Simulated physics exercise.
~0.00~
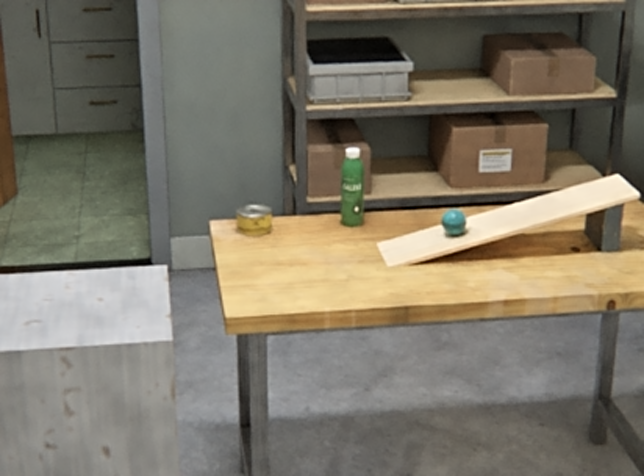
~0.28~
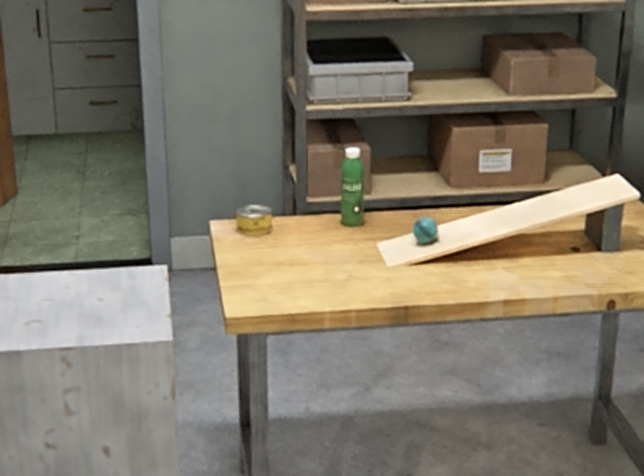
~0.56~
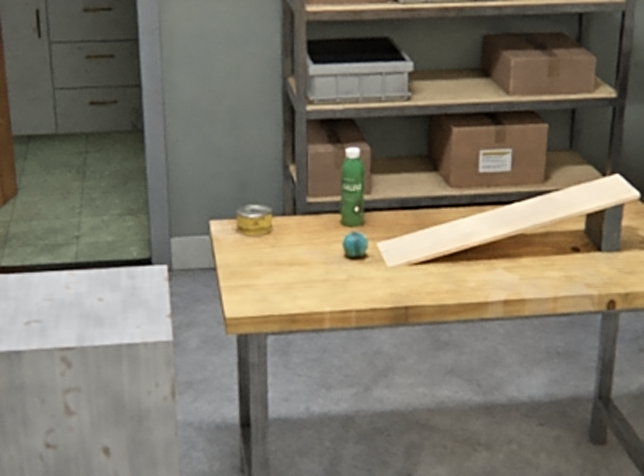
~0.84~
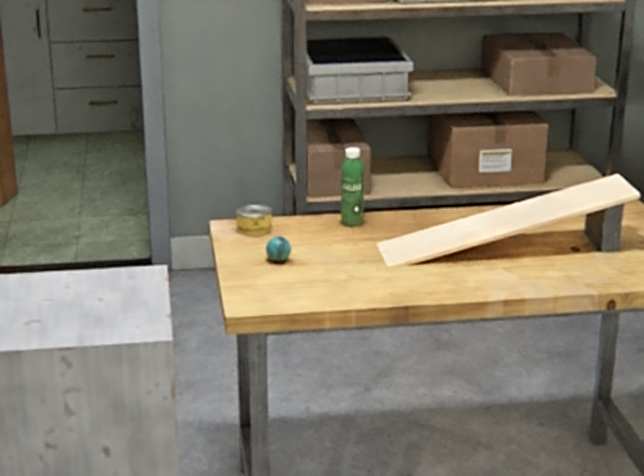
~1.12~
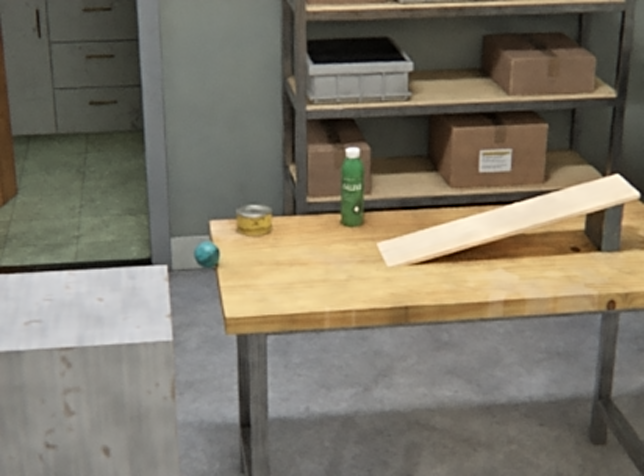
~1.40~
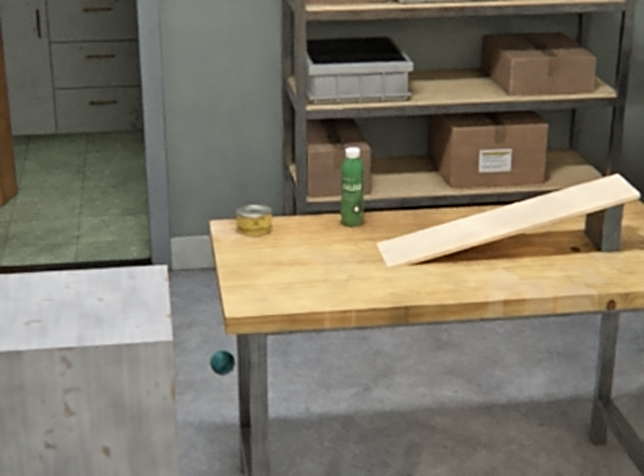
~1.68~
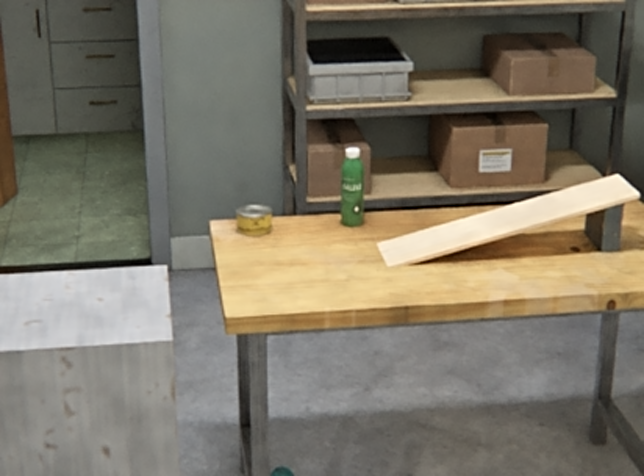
A turquoise ball rests on a pale sloping board atop a wooden table, seen from slightly above in a room with shelves of boxes behind. A green bottle and a small yellow tub stand toward the back, and a lower grey block sits across a gap at left. The ball rolls down the board to the left, then crosses the tabletop past the bottle and tub. It leaves the left edge and drops into the gap, failing to land on the block. Drifting back right as it falls, it ends low beside the table leg, partly out of view, while the bottle and tub stay put.
